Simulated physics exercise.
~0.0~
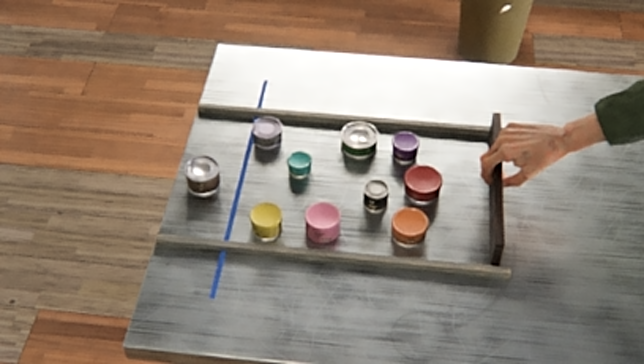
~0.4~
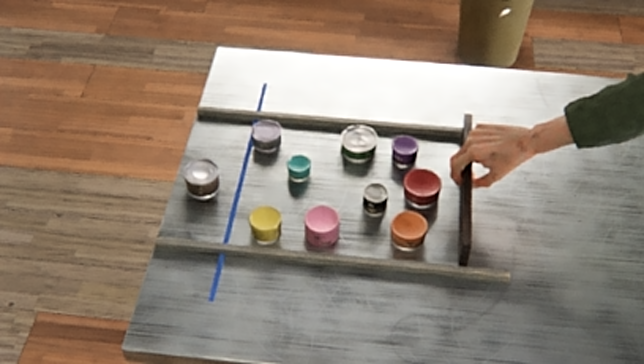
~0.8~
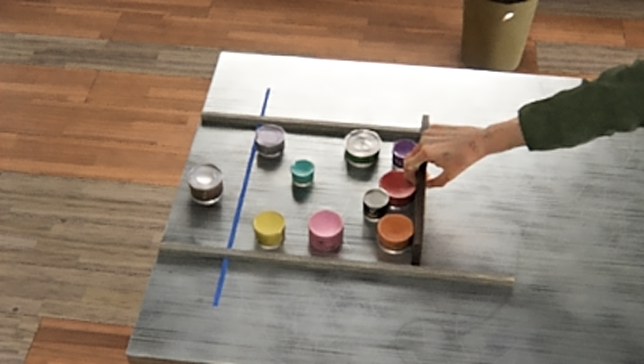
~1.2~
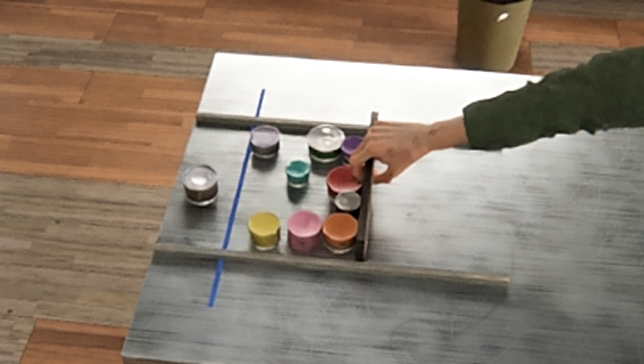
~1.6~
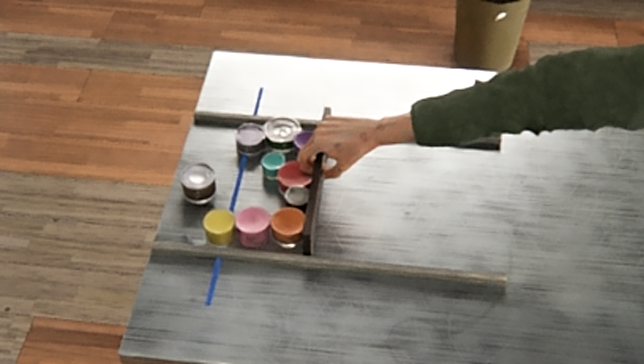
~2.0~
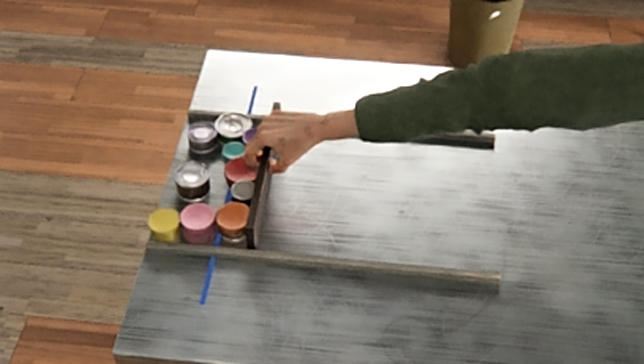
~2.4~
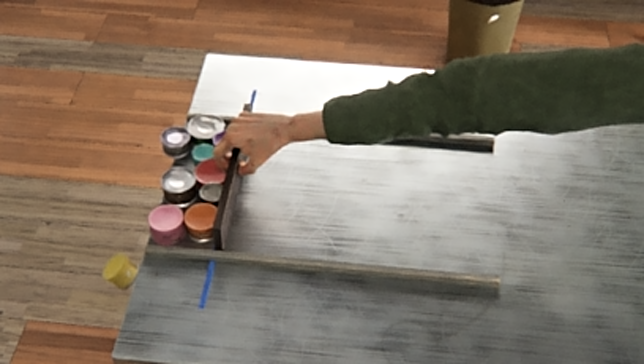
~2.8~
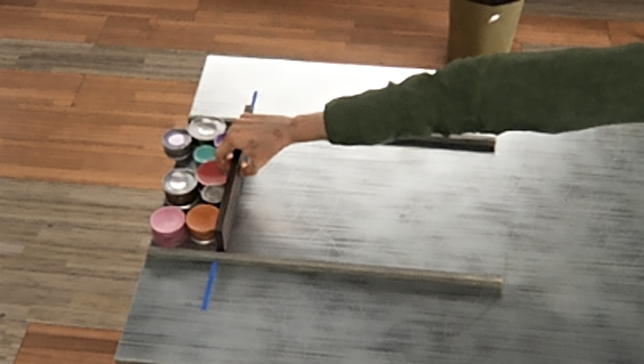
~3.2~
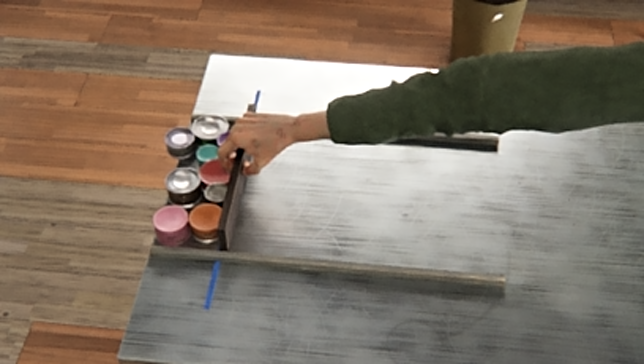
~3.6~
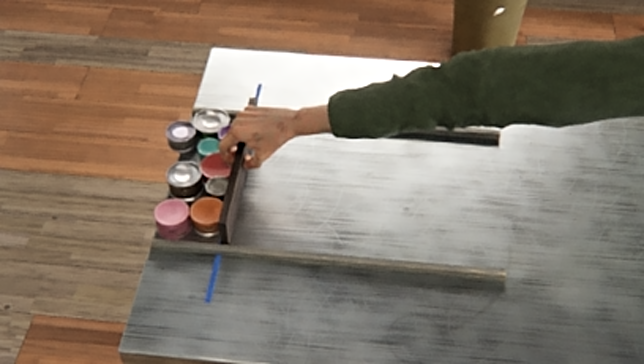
A hand-held board sweeps small pots left across the table, and the yellow one falls off.
